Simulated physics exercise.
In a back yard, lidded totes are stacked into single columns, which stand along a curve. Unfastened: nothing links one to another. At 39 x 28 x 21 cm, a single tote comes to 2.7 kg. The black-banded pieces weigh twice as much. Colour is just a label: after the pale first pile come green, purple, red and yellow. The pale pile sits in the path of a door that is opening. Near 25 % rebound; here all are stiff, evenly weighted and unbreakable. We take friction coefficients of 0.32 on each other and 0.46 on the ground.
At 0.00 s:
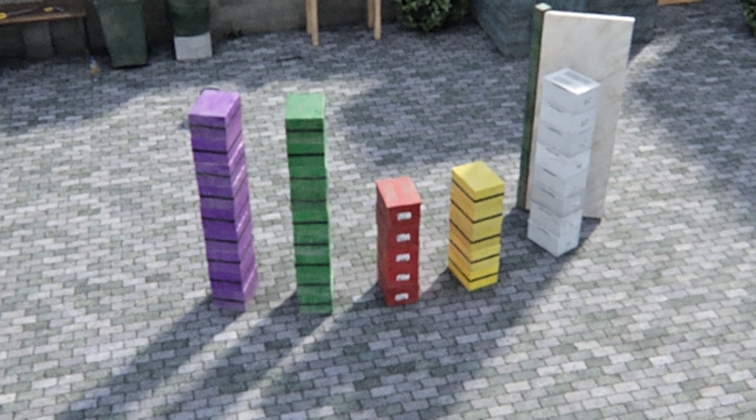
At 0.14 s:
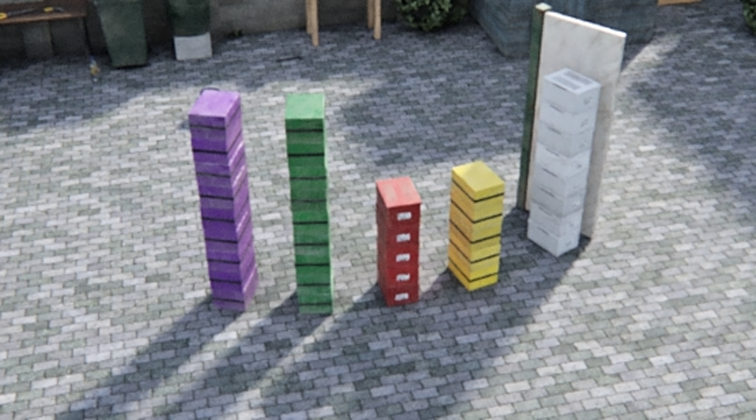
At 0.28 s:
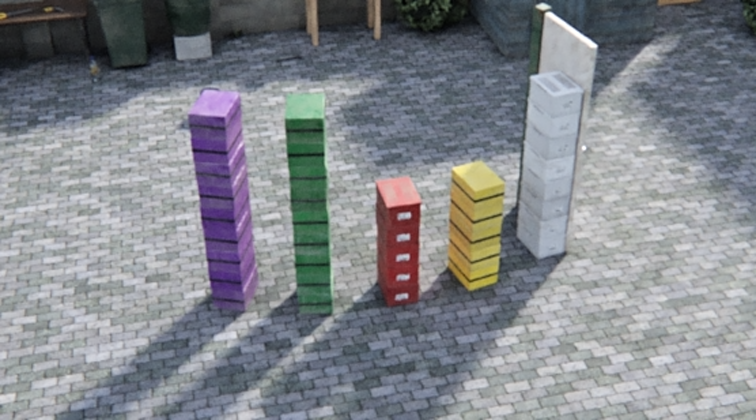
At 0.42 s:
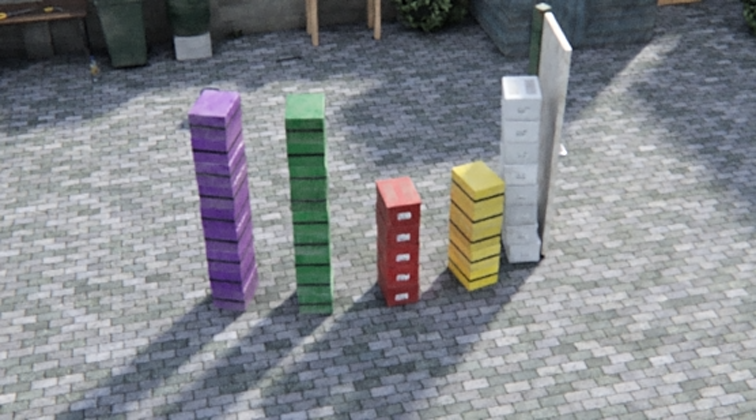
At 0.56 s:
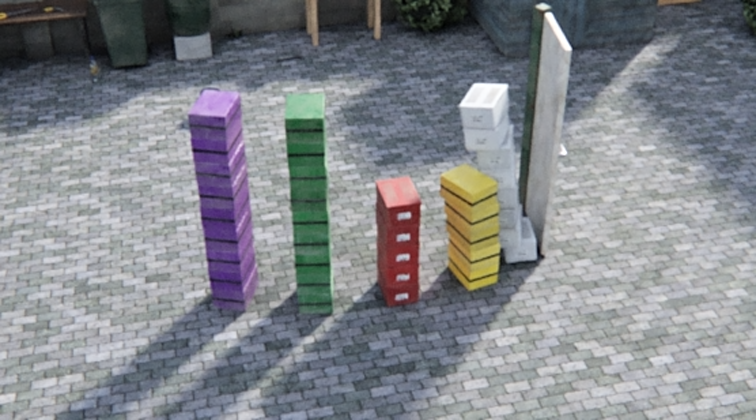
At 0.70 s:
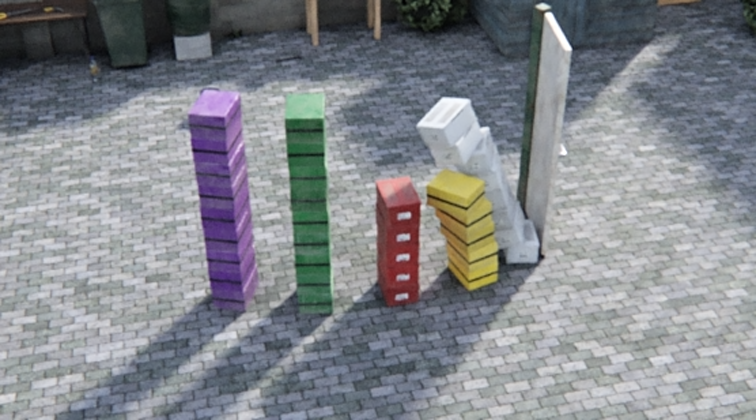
In a back yard paved with grey blocks, seen from above by a still camera, lidded totes stand in five columns along a curve. From left to right they are purple, green, a shorter red, yellow and white, the last beside an upright door. The door swings around and shifts the white column leftward, which then leans left against the yellow one, and the yellow and red columns shift slightly.
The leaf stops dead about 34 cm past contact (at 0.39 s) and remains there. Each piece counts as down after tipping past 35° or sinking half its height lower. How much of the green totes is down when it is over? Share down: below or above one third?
Below.
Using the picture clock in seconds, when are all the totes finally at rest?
That is at about 3.5 s.
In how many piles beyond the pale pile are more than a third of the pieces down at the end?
Count: 2.
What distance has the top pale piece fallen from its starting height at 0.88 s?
The top piece is some 30 centimetres lower than at the start.
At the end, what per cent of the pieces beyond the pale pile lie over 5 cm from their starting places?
I make it 30 per cent.
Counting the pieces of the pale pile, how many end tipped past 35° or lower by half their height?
The answer is 7 pale pieces.
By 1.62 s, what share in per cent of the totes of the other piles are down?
By that time it is 20 percent.
After 0.88 s, 7 of the pale pile down; none of the 9 green totes down (0 of 28 in all colours); top green tote unmoved; top yellow tote 12° from how it stood.
After 1.18 s, 7 of the pale pile down; none of the 9 green totes down (0 of 28 in all colours); top green tote unmoved; top yellow tote 25° from how it stood, 9 cm lower.
After 1.62 s, 7 of the pale pile down; none of the 9 green totes down (5 of 28 in all colours); top green tote unmoved; top red tote 18° from how it stood.
After 2.60 s, 7 of the pale pile down; none of the 9 green totes down (8 of 28 in all colours); top green tote unmoved; top red tote on its side.
In the end (3.7 s), 7 of the pale pile down; none of the 9 green totes down (8 of 28 in all colours); top green tote unmoved; top red tote upside down. That is 0 per cent. From the last view, middles, top green tote near (304, 118), top red tote near (231, 351).
